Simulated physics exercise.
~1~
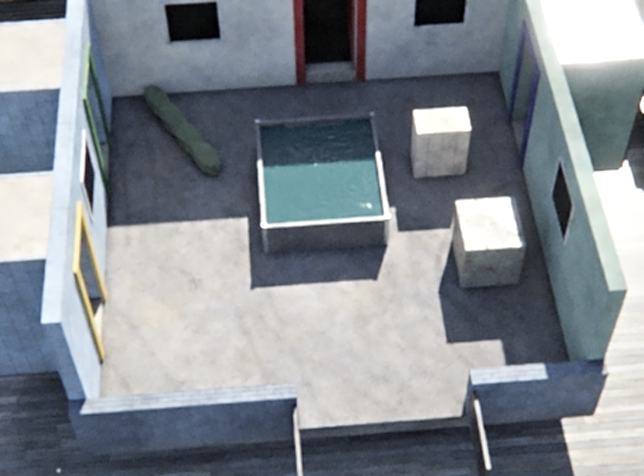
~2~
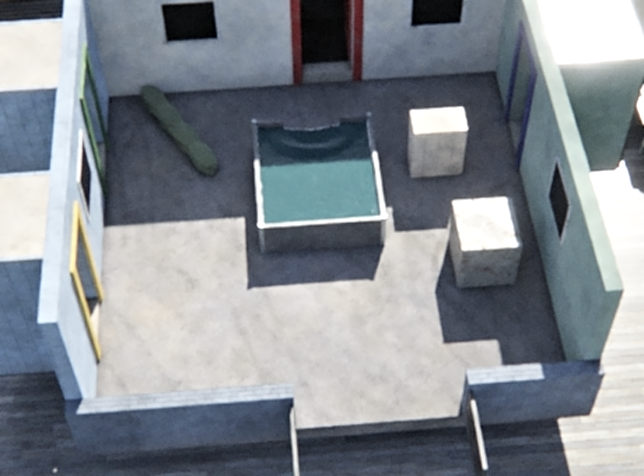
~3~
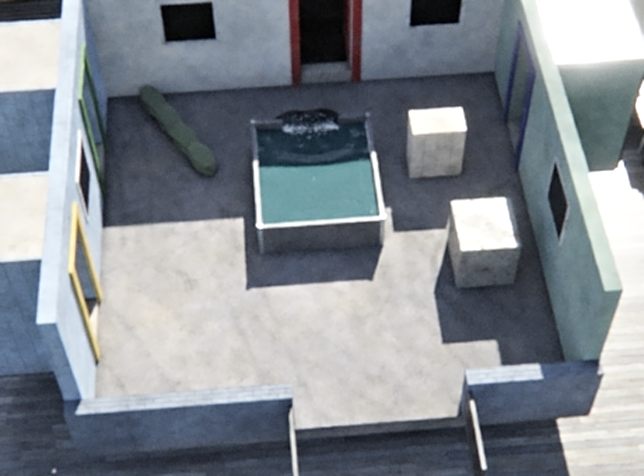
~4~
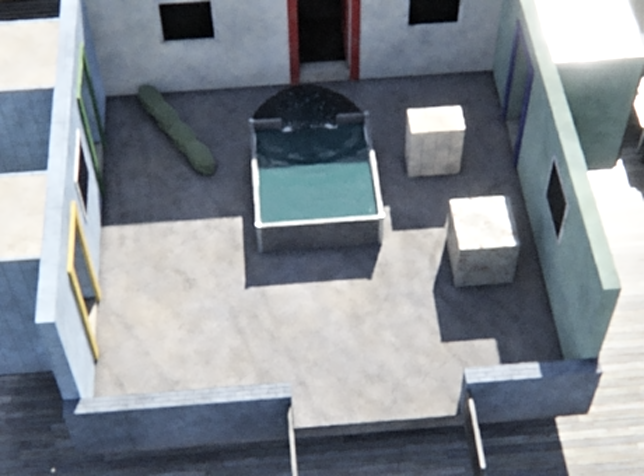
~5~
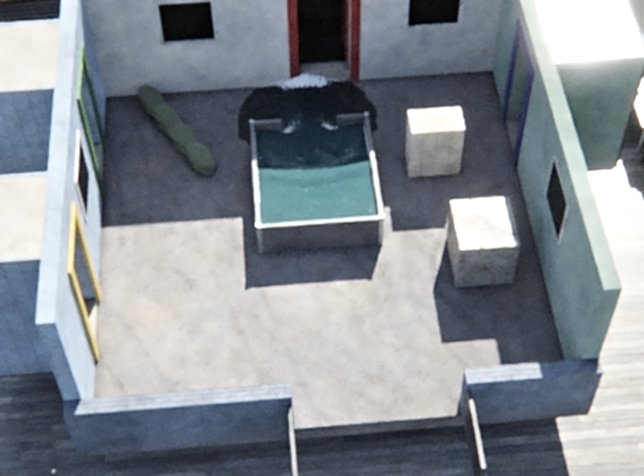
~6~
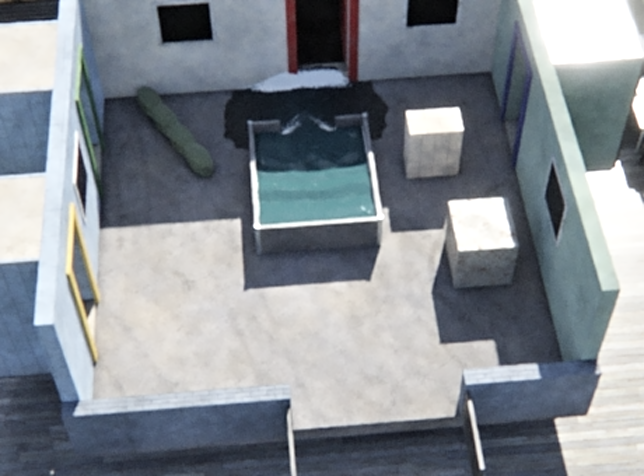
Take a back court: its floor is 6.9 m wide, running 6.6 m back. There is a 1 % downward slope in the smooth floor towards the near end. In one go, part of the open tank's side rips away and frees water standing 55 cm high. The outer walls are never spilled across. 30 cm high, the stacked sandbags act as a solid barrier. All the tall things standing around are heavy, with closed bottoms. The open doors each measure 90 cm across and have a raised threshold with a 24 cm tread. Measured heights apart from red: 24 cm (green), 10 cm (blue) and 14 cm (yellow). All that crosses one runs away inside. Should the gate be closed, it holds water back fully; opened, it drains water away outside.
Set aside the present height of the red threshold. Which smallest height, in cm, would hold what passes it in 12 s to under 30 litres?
It would have to be roughly 26 cm high.
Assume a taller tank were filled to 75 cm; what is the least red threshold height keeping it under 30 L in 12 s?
Something near 38 cm should do.
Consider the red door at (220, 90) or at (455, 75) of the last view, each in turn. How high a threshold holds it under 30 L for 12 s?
Minimums: About 13.0 cm and 8.5 cm.
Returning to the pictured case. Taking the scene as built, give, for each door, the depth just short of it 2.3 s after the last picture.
Depth (cm): Green 0 / red 23 / blue 12 / yellow 0.
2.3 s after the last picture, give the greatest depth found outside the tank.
30 cm.
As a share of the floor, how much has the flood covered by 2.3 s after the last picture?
I'd say near 20 percent.
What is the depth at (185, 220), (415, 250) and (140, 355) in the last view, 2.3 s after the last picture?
Close to 0, 0 and 0 cm deep.
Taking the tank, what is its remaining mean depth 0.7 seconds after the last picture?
On average, around 42 cm.
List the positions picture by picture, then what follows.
The first frame shows still water, 55 cm deep, in the open tank at (320, 172); the red door at (330, 40) is dry.
In the second frame, water pours out on the far side and has run 0.3 m, to a hidden place; about 7 cm deep outside, 55 cm at the back.
In the third frame, water pours out on the far side and has run 0.7 m, to (287, 117); about 9 cm deep outside, 55 cm at the back.
In the fourth frame, the gap is on the far side, the front 1.3 m out at (294, 90); the back of the open tank holds 55 cm.
In the fifth frame, water pours out on the far side and has run 1.5 m, to (263, 88); about 5 cm deep outside, 55 cm at the back.
In the sixth frame, the front is at (241, 90), 1.6 m from the gap on the far side; 2.8 m2 of floor is wet, 55 cm left at the back; water is at the red door at (323, 41).
Then, 0.7 s after the last picture water covers 10 % of the floor, deepest (33 cm) near (304, 141); 31 cm at the red door, 12 litres in over its 25 cm threshold.
Then, 2.3 s after the last picture water covers 20 % of the floor, deepest (30 cm) near (167, 113); 23 cm at the red door, 38 litres in over its 25 cm threshold.
Then, 11.3 s after the last picture water covers 80 % of the floor, deepest (10 cm) near (568, 392); 8 cm at the red door, 39 litres in over its 25 cm threshold.
At the red door as built, the water peaked near 32 cm, 1.3 s after the last picture.
Run again over the same 12 s with other heights there, 50 litres in over 24 cm, 3 litres over 32.5 cm. The limit of 30 litres is kept from about 26 cm up.
